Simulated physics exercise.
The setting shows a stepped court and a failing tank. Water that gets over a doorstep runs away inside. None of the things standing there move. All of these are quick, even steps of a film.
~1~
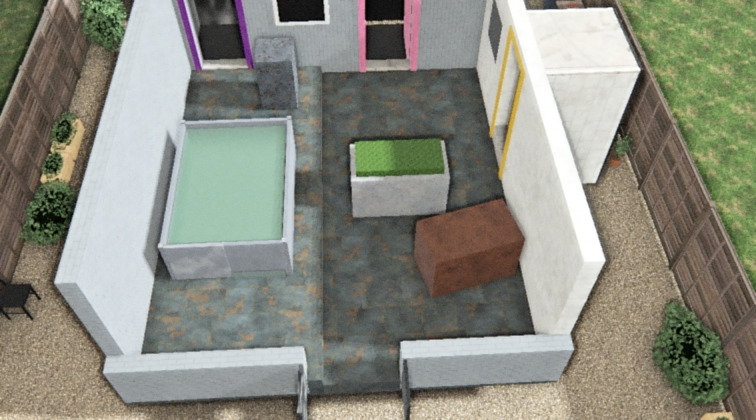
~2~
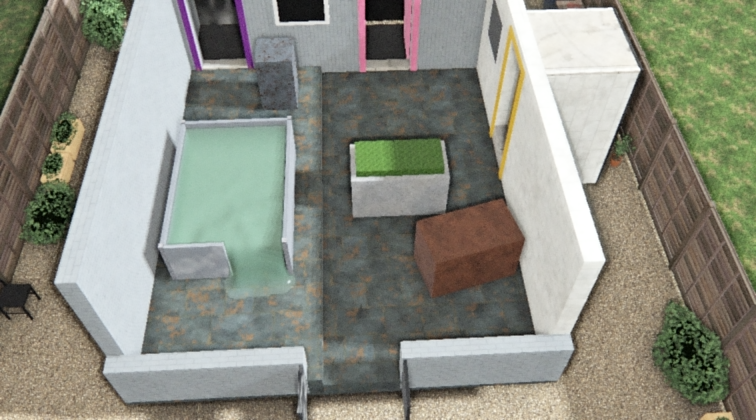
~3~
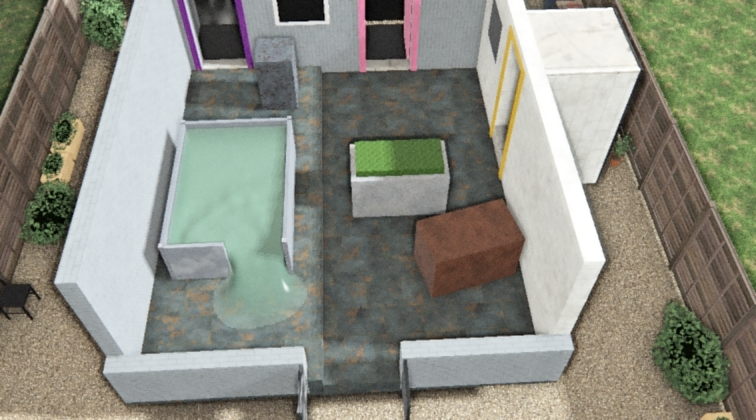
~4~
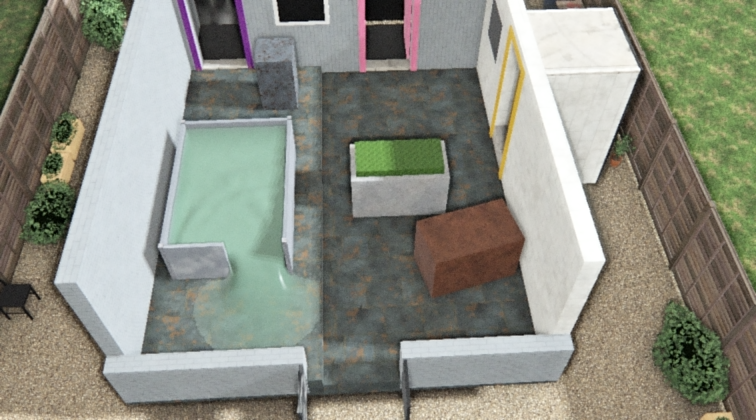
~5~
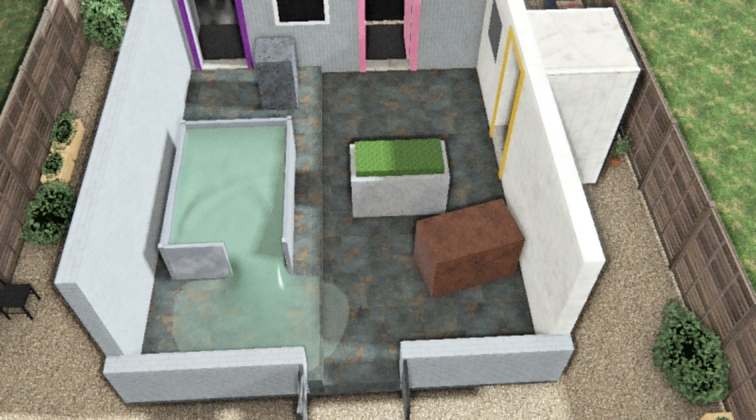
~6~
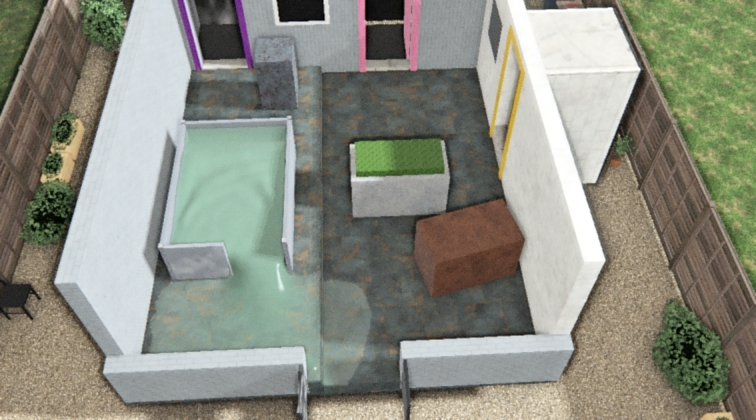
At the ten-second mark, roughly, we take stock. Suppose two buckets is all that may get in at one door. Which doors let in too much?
In turn: The yellow door is fine; the pink door is fine; the purple door lets in too much.
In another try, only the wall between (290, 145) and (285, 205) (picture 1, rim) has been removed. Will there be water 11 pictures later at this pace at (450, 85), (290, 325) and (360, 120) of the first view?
In turn: Swamped, untouched, swamped.
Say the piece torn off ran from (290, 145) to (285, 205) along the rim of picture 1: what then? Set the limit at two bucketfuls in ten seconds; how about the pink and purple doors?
Per door - pink: Exceeds, purple: Does not exceed.
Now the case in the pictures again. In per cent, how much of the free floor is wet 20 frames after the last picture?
It comes out near 35 percent.
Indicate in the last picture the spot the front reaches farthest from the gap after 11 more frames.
Somewhere about (534, 358).
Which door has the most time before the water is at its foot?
My pick is the pink door.
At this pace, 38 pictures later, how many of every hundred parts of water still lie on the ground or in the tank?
My reckoning gives about 78 %.
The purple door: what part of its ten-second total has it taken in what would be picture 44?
My estimate is close to 60 per cent.
A moment on, water covers 15 % of the floor; the yellow door not reached, the pink door not reached, the purple door not reached.
Next, water covers 25 % of the floor; the yellow door not reached, the pink door not reached, the purple door not reached.
Then, water covers 35 % of the floor; the yellow door not reached, the pink door not reached, the purple door not reached.
Later, water covers 65 % of the floor; the yellow door wet at the sill, nothing in, the pink door not reached, the purple door over two buckets in.
In the end, water covers 80 % of the floor; the yellow door wet at the sill, nothing in, the pink door wet at the sill, nothing in, the purple door far over two buckets in.
